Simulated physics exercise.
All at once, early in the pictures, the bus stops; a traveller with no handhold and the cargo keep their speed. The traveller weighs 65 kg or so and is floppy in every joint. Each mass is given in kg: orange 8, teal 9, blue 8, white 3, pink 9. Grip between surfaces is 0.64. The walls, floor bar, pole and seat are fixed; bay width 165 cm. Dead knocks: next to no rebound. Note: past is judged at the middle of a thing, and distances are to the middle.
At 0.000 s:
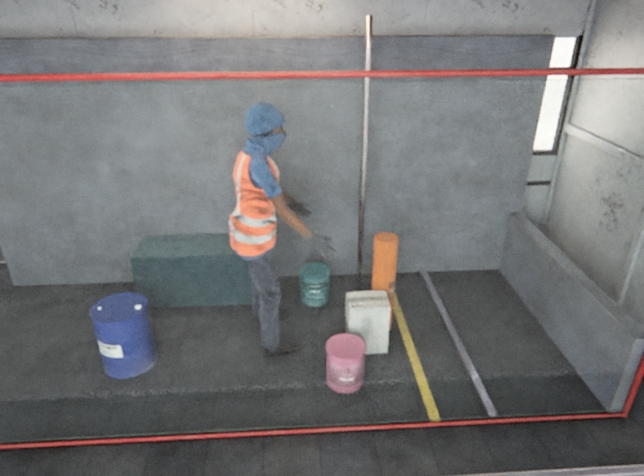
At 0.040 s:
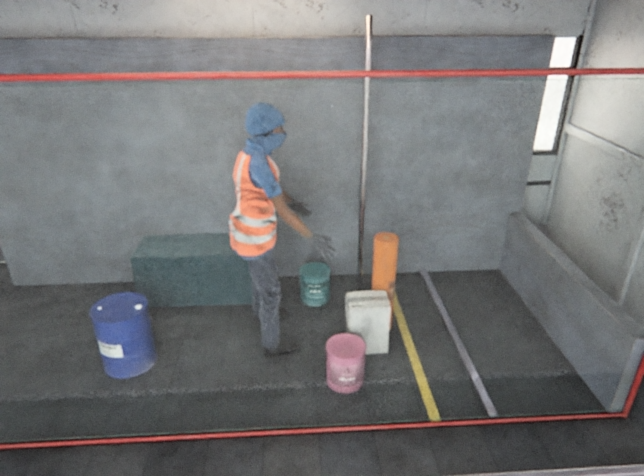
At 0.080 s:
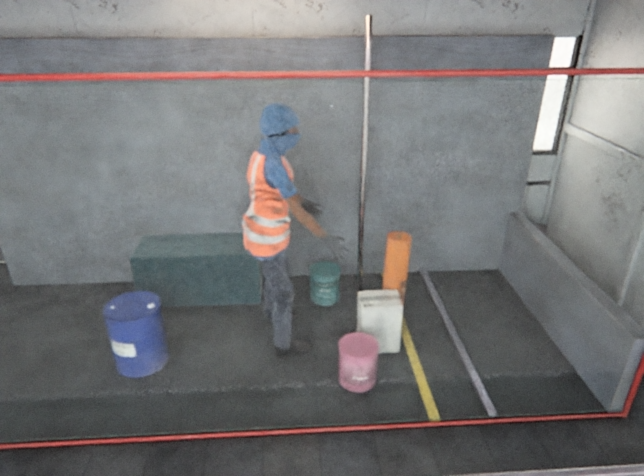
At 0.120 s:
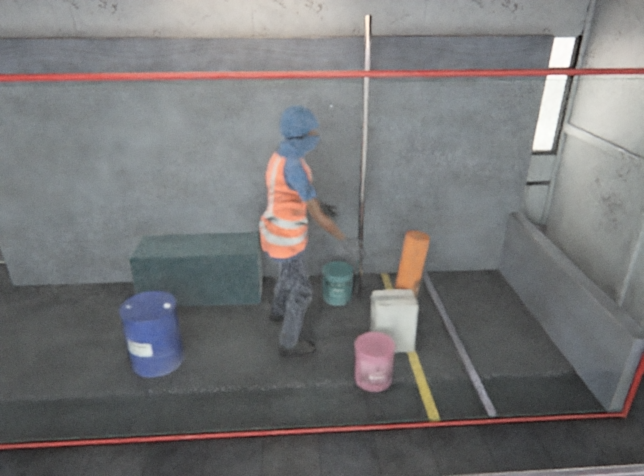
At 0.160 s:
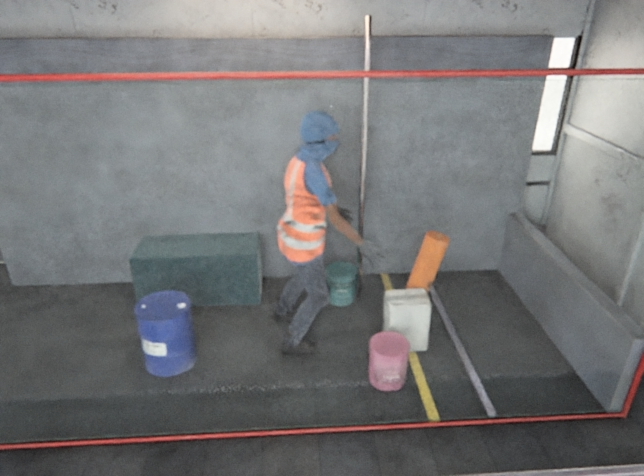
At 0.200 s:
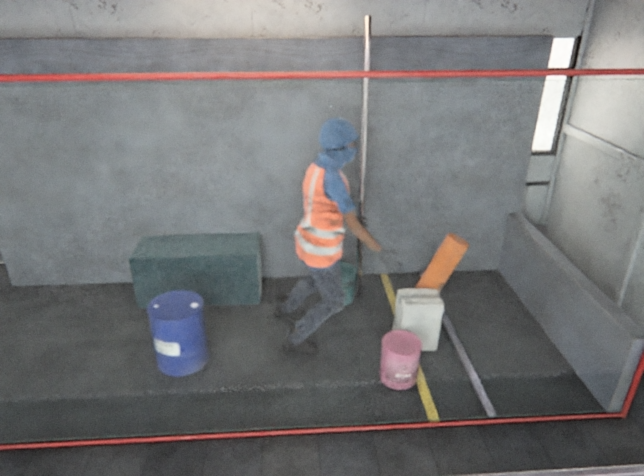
In a bare grey bay, a masked person in an orange vest stood among buckets and a blue drum, then slid right with them, knees bending, while an orange cylinder leaned over to the right.
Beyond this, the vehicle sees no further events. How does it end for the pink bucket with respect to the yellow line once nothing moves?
I expect it makes it past the line.
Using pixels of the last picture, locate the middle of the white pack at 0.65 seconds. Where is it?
Around (538, 325).
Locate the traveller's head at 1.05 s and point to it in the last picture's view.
Roughly (528, 311).
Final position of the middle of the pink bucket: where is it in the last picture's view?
About (438, 360).
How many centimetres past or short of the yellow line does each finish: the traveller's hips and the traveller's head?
Both go past - the traveller's hips by 30 cm and the traveller's head by 90 cm.
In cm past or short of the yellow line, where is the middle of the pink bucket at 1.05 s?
Around 10 cm over the mark.
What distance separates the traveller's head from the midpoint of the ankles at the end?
Separation: About 120 cm.
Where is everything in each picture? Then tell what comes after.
In the first frame, pink bucket (345, 363), teal bucket (315, 284), blue drum (125, 335), yellow line (431, 407).
In the second frame, pink bucket (345, 363), teal bucket (315, 284), blue drum (125, 335).
In the third frame, pink bucket (358, 362), teal bucket (325, 283), blue drum (138, 334).
In the fourth frame, pink bucket (374, 362), teal bucket (337, 283), blue drum (154, 333).
In the fifth frame, pink bucket (388, 361), teal bucket (341, 284), blue drum (167, 333).
In the sixth frame, pink bucket (400, 360), teal bucket (340, 284), blue drum (180, 333), yellow line (430, 407). Everything loose set off at about 2.8 m/s.
After 0.40 s the pink bucket is 11 cm past the yellow line, tilted 5°, near (439, 358) in the last picture's view; the teal bucket 42 cm short of the yellow line, tilted 0°.
After 0.65 s the pink bucket is 11 cm past the yellow line, tilted 5°, near (439, 358) in the last picture's view; the teal bucket 41 cm short of the yellow line, tilted 0°.
After 1.05 s the pink bucket is 10 cm past the yellow line, tilted 0°, near (438, 360) in the last picture's view; the teal bucket 41 cm short of the yellow line, tilted 0°.
At rest, 1.6 s, orange roll crosses the yellow line; teal bucket stops short of the yellow line; blue drum stops short of the yellow line; white pack crosses the yellow line; pink bucket crosses the yellow line; traveller's hips cross the yellow line; traveller's head crosses the yellow line.
